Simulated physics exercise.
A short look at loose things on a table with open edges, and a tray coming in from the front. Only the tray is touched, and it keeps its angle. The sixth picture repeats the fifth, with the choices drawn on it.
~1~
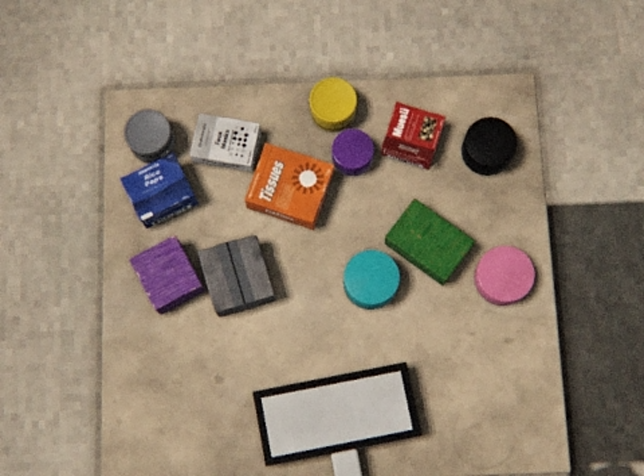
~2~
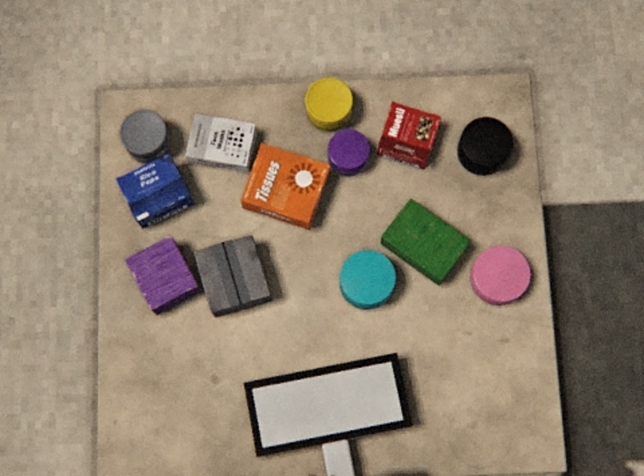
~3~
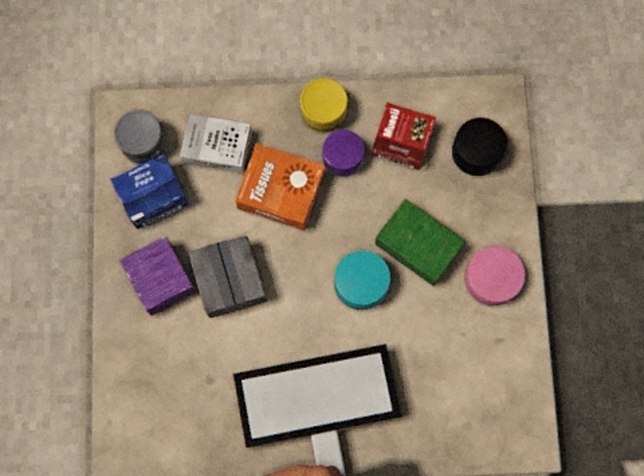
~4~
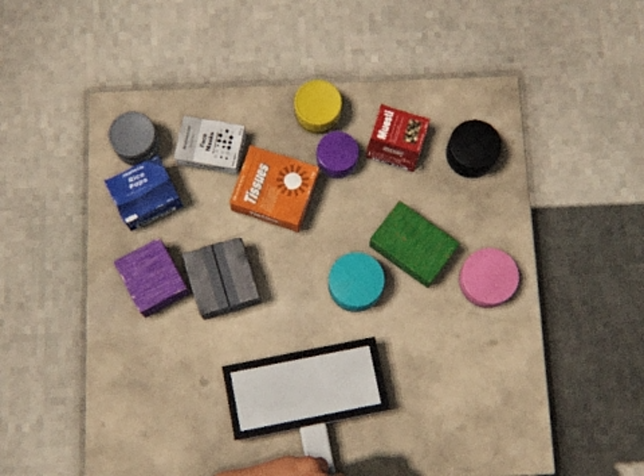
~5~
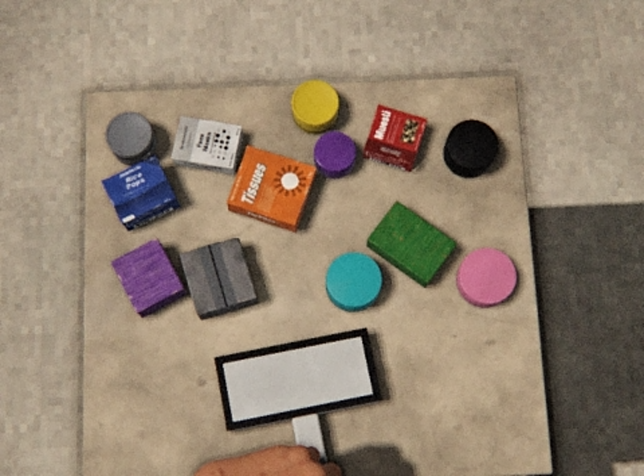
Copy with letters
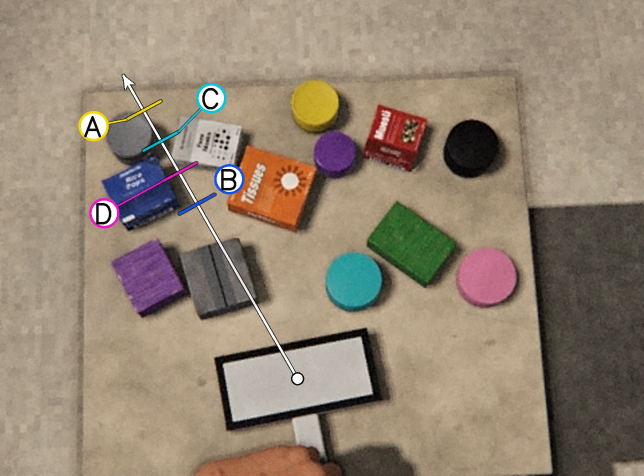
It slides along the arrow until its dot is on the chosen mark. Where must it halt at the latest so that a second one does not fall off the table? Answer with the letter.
As far as mark B.
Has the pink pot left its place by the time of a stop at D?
No.
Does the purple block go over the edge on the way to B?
By then, no.
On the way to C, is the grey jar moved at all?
By then, yes.
On the marked copy, A at (143, 111); B at (197, 204); C at (161, 141); D at (179, 172); the arrow from (298, 379) to (123, 76); the white dot at (298, 379).
Taking B. A third of the way, tray (260, 315); grey box (212, 256); turquoise tin (349, 250).
Two thirds of the way, tray (225, 253); grey jar (109, 117); purple block (115, 249).
When it is over, tray (199, 208); white box (190, 88); grey jar (97, 98); none fallen.
As for the rest, A drops five; C drops four; D drops two.
